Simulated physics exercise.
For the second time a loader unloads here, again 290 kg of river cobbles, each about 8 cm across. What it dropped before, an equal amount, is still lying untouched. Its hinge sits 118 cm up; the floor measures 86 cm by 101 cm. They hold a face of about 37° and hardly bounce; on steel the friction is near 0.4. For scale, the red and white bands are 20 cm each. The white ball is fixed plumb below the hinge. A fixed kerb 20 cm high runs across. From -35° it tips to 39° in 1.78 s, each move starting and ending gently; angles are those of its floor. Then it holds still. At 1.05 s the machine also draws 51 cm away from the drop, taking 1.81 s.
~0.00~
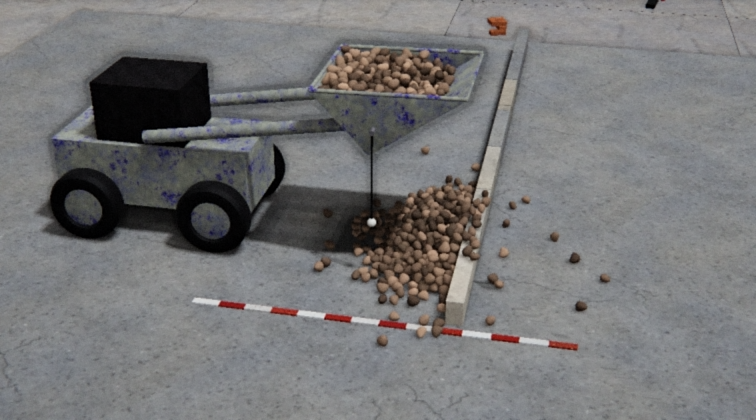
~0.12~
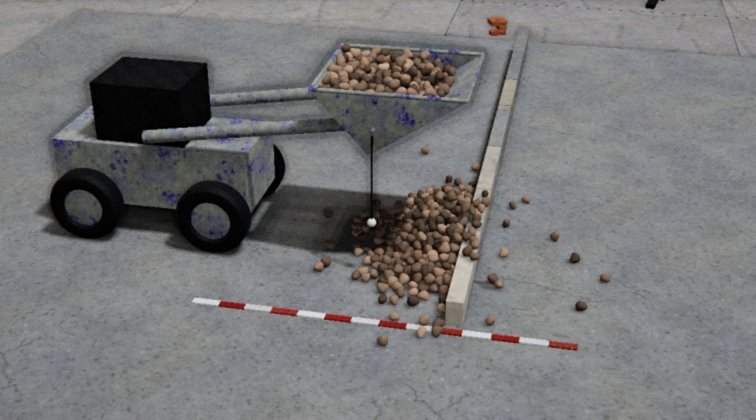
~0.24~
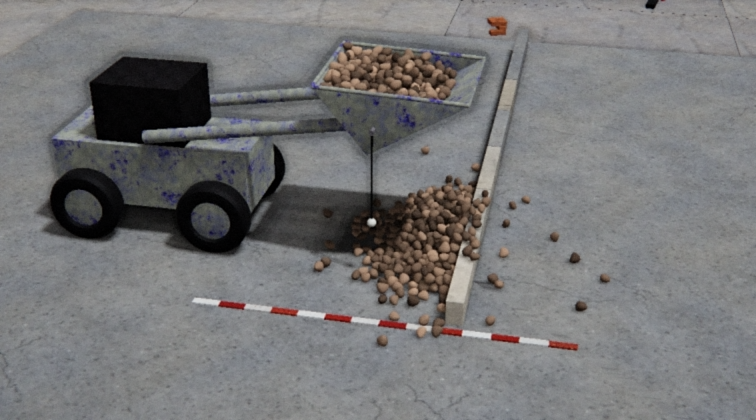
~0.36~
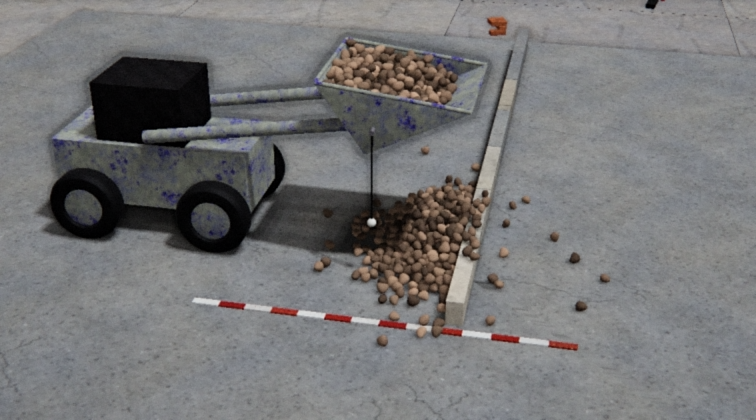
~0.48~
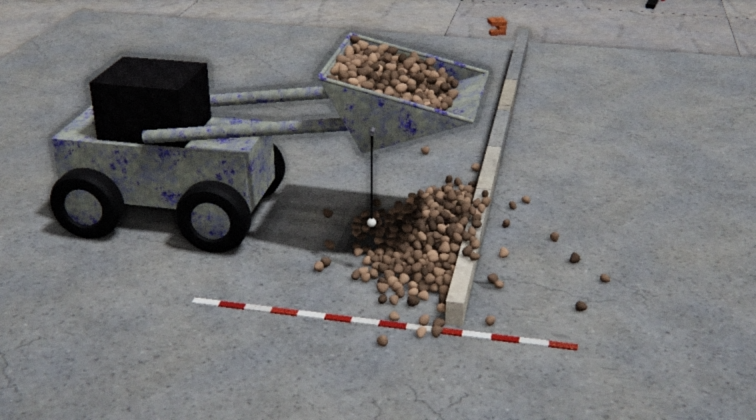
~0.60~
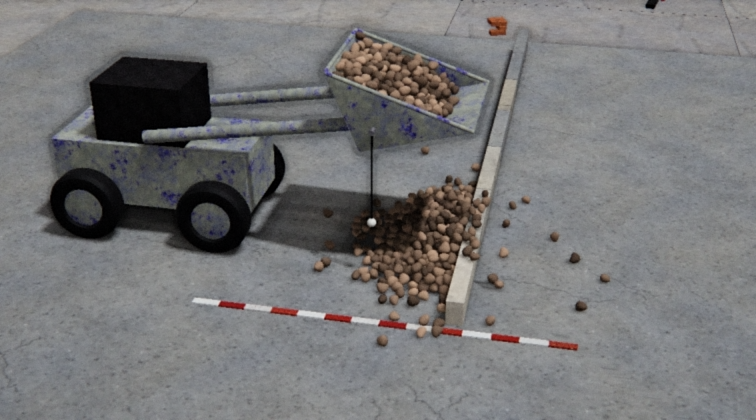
On a grey concrete floor, a small loader slowly tilting its raised bucket of round stones beside a heap against a kerb.
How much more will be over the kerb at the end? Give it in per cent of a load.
Close to 38 parts in a hundred.
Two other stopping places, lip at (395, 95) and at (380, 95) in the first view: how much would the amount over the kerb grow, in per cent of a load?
First some 0, then 0 per cent.
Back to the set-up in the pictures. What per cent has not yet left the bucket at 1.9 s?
Roughly 20 per cent is still inside.
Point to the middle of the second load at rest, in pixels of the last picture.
Near (456, 234).
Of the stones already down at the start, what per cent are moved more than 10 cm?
Roughly 10 per cent of them.
After 1.3 s the floor is at 28°; in per cent of one load, 97 in the bucket, 101 on this side of the kerb, 2 over the kerb; the foremost stones are at (544, 250).
After 1.9 s the floor is at 39°; in per cent of one load, 22 in the bucket, 156 on this side of the kerb, 23 over the kerb; the foremost stones are at (564, 253).
After 3.3 s the floor is at 39°; in per cent of one load, 0 in the bucket, 160 on this side of the kerb, 40 over the kerb; the foremost stones are at (616, 265).
After 5.8 s the floor is at 39°; in per cent of one load, 0 in the bucket, 160 on this side of the kerb, 40 over the kerb; the foremost stones are at (616, 265). Net gain over the kerb, 38.
